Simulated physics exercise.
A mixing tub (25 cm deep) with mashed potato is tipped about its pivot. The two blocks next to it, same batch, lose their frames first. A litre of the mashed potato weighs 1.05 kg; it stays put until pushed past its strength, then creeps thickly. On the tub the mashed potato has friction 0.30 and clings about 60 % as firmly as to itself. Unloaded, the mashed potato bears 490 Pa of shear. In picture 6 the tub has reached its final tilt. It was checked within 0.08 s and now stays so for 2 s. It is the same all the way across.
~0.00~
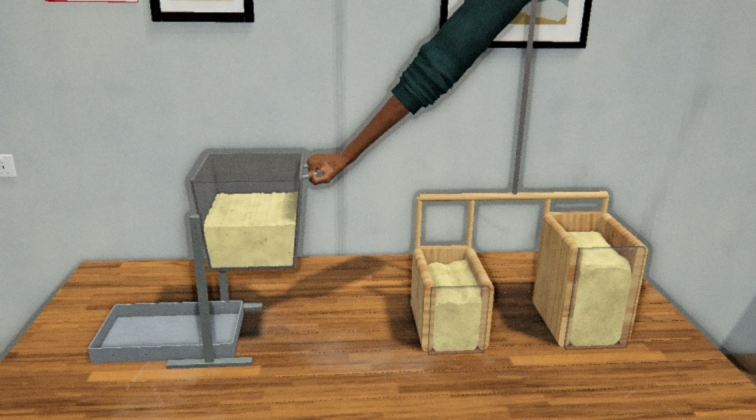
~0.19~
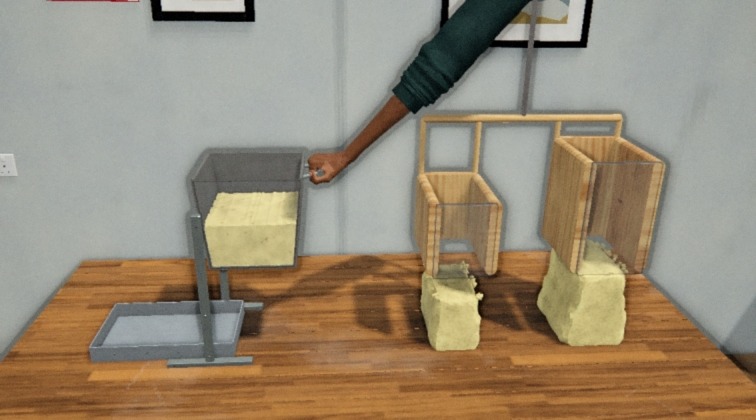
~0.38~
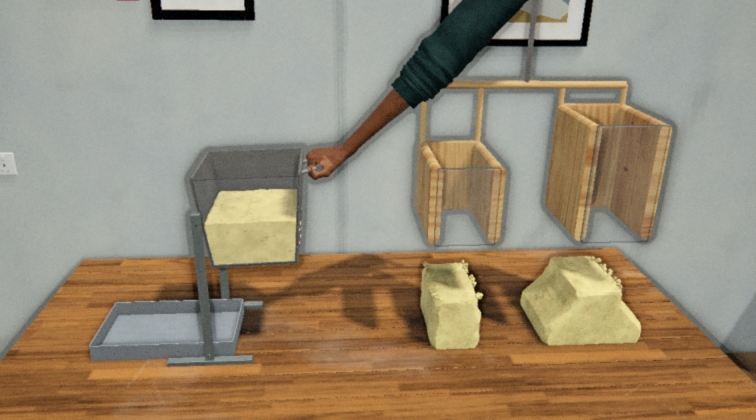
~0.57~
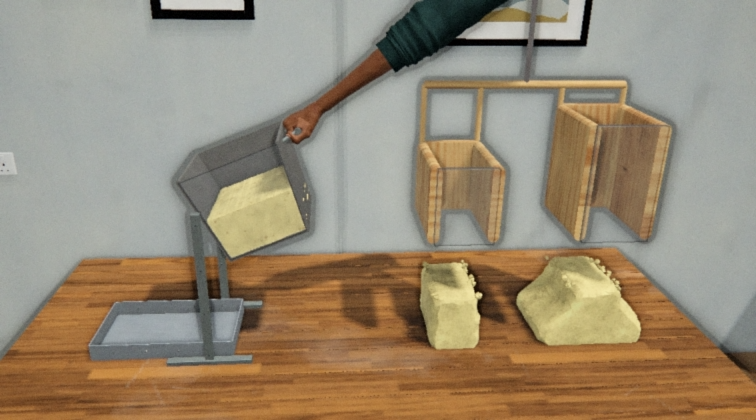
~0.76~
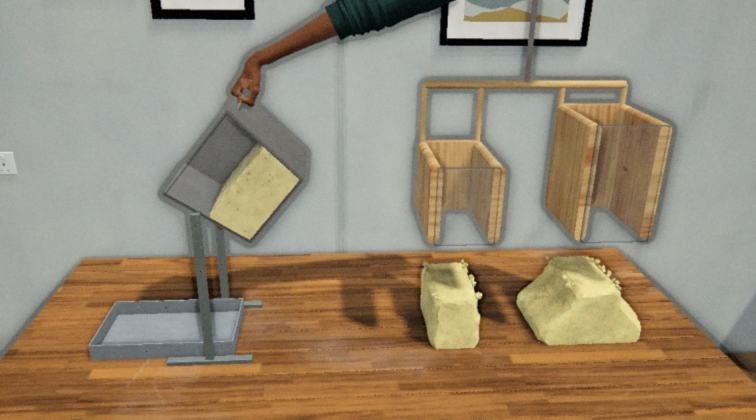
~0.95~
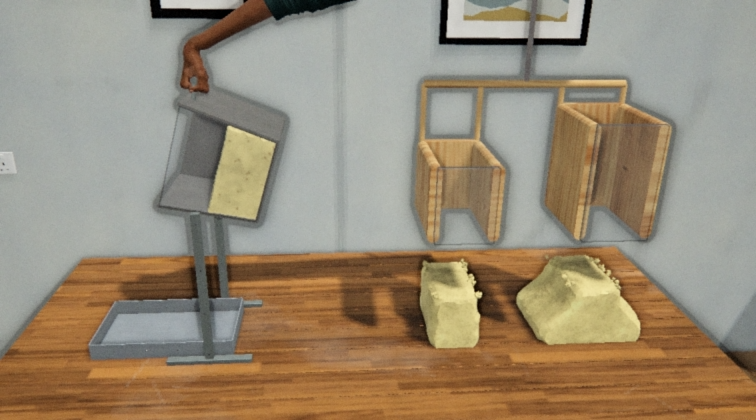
Two wooden moulds lifting off pale mashed potato blocks, the taller one slumping, then a hand tilting a grey tub of mash leftward.
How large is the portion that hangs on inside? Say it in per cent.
About 100 %.
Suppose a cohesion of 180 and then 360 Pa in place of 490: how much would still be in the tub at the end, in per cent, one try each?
In turn about 90 %, 100 %.
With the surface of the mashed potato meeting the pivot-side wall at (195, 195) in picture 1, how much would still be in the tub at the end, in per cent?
Then about 100 %.
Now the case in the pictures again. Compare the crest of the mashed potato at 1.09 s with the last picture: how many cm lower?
Roughly 1 cm.
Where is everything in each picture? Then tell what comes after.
The first picture shows handle-side rim at (298, 180), tilt 0 degrees; highest point of the mashed potato at (206, 226); test blocks 18 cm, 28 cm high (left to right).
The second picture shows handle-side rim at (299, 179), tilt 0 degrees; highest point of the mashed potato at (207, 225); test blocks 18 cm, 25 cm high (left to right).
The third picture shows handle-side rim at (298, 175), tilt 2 degrees; highest point of the mashed potato at (294, 220); test blocks 17 cm, 19 cm high (left to right).
The fourth picture shows handle-side rim at (275, 144), tilt 22 degrees; highest point of the mashed potato at (291, 190); test blocks 17 cm, 18 cm high (left to right).
The fifth picture shows handle-side rim at (226, 113), tilt 51 degrees; highest point of the mashed potato at (266, 151); test blocks 17 cm, 18 cm high (left to right).
The sixth picture shows handle-side rim at (179, 107), tilt 73 degrees; highest point of the mashed potato at (227, 129); test blocks 17 cm, 18 cm high (left to right).
By 1.09 s, the tub is at 73 degrees and holds 100 %.
By 1.26 s, the tub is at 73 degrees and holds 100 %.
By 1.43 s, the tub is at 73 degrees and holds 100 %.
By 1.60 s, the tub is at 73 degrees and holds 100 %.
By 2.95 s, at the end, the tub is at 73 degrees and holds 100 %.
